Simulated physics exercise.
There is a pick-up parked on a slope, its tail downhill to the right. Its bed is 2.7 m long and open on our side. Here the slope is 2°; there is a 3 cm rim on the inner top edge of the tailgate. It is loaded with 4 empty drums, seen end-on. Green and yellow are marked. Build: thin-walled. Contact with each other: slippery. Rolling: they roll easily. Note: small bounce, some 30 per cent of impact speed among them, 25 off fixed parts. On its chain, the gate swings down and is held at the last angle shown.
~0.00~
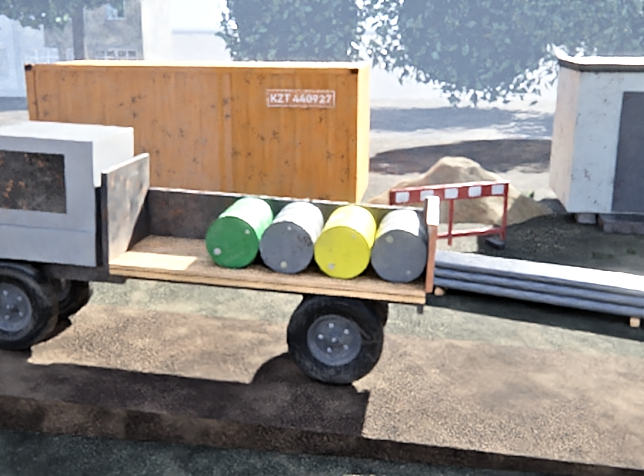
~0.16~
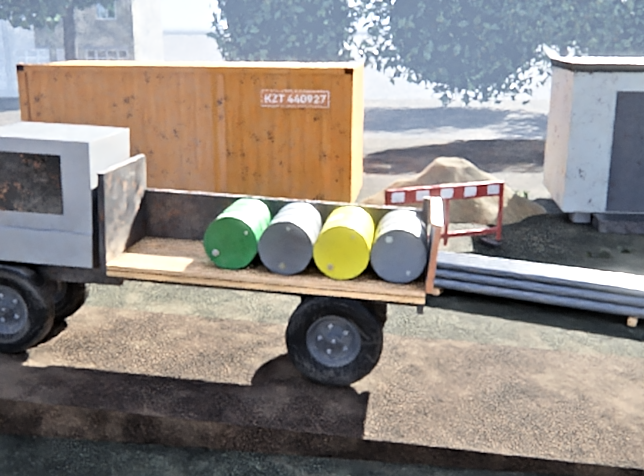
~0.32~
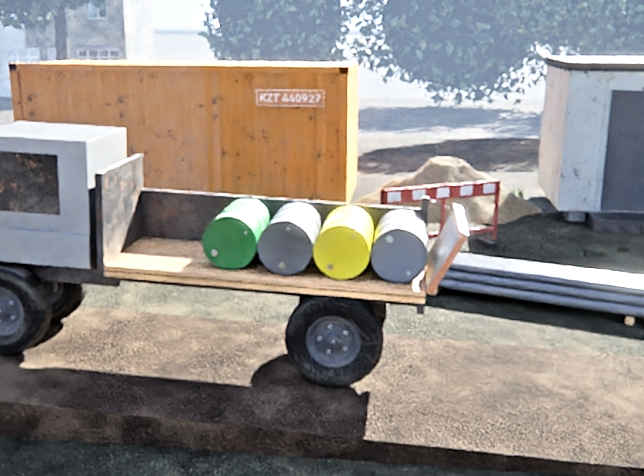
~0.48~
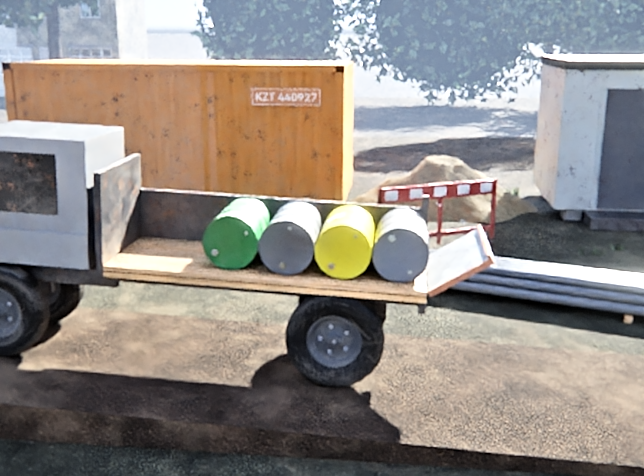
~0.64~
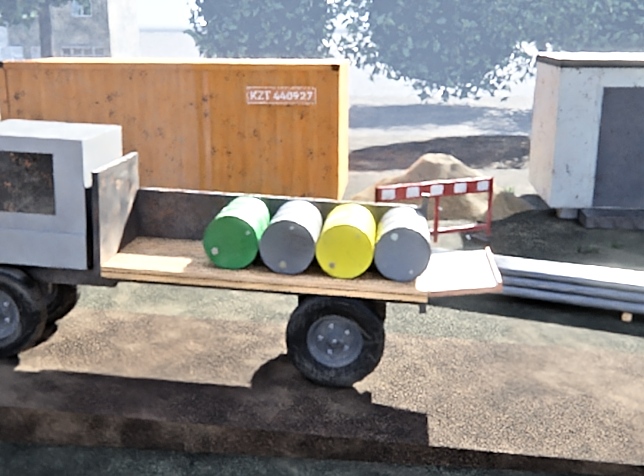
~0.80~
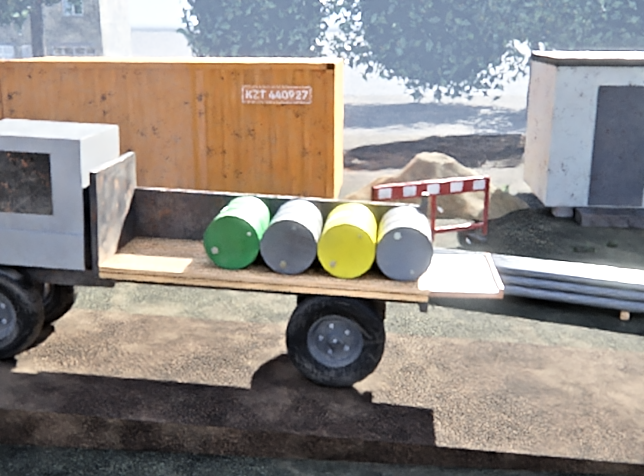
The tailgate of a parked truck swung down to the right until it lay almost flat, while the green, yellow and two gray barrels on the bed barely shifted, staying side by side.
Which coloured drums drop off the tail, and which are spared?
Green: Stays put. Yellow: Stays put.
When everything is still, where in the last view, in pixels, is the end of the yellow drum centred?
(425, 256).
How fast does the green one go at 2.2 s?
Speed: Approx. 0.2 m/s.
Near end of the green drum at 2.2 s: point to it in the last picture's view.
Around (261, 245).
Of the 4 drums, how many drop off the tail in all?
0.
After 2.2 s, green is on the bed, 140 cm short of the hinge, rolling right; yellow is on the bed, 45 cm short of the hinge, rolling right; 0 gone off the back.
At rest (4.2 s), green is on the bed, 100 cm short of the hinge; yellow is on the bed, 5 cm short of the hinge; 0 gone off the back.
